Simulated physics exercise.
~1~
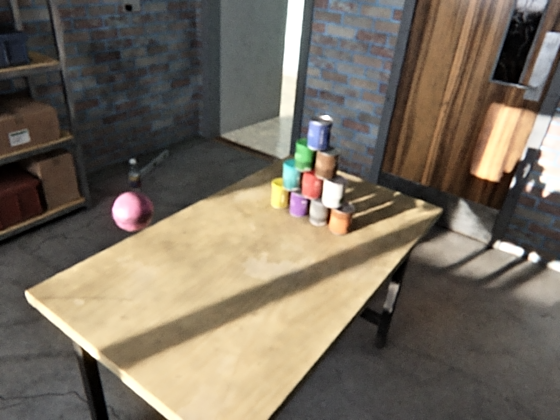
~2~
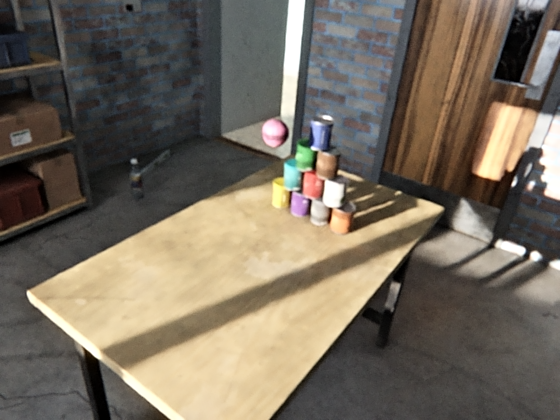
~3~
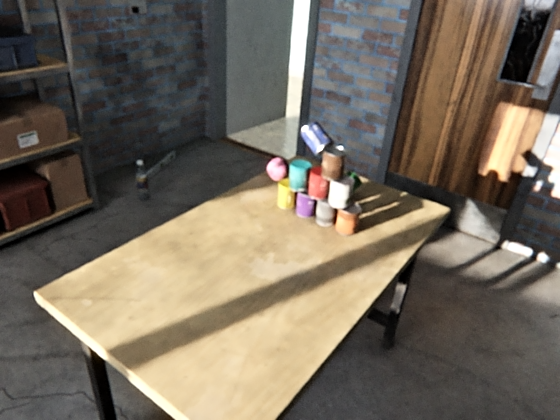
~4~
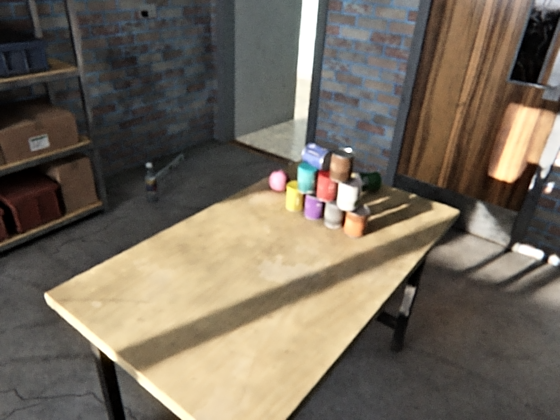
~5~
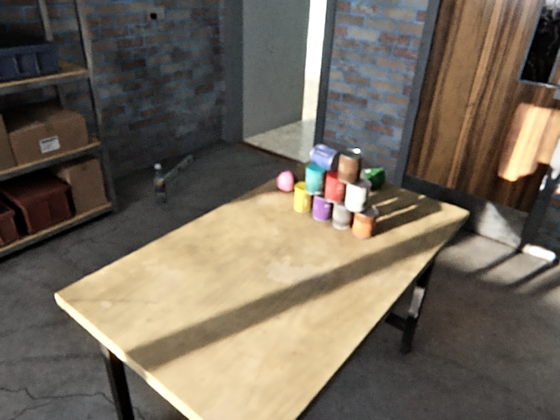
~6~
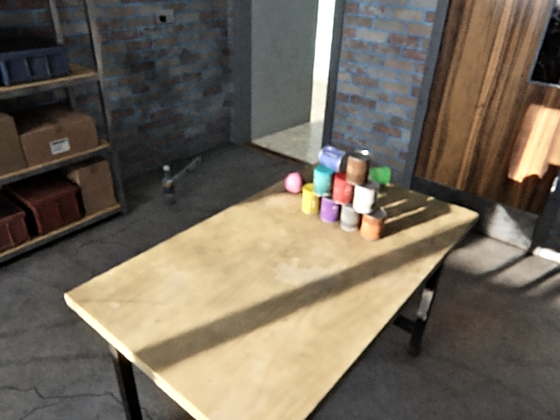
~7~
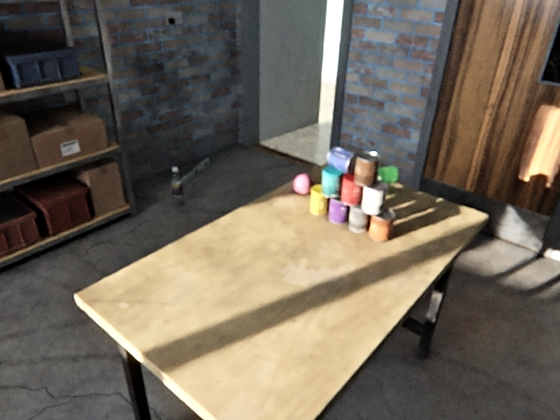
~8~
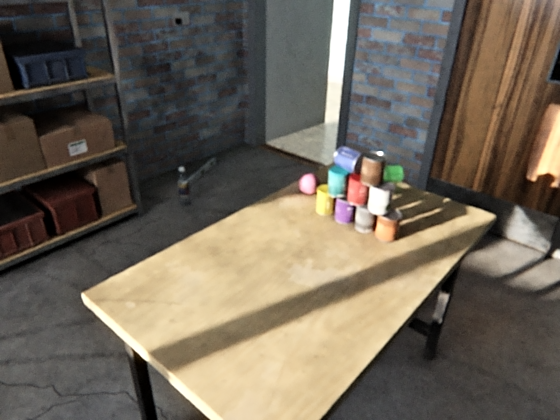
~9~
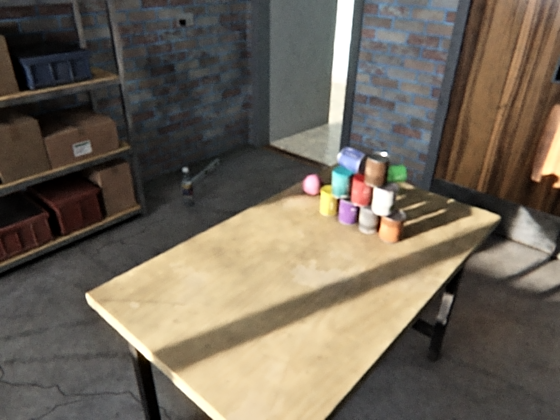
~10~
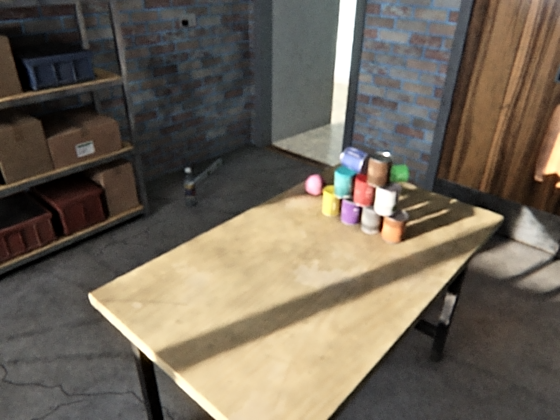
A pink ball flies toward a stack of colourful tins at the far end of a pale wooden table, seen from above in a brick-walled room with shelves of boxes on the left and a wooden door on the right. It rises to the right over the table, then drops against the left side of the pile. The green tin is knocked out to the right, and the blue tin at the top tips over. The view drifts slightly left as everything settles. Finally, the ball rests beside the yellow tin, the blue and green tins lie on their sides, and the others still stand.
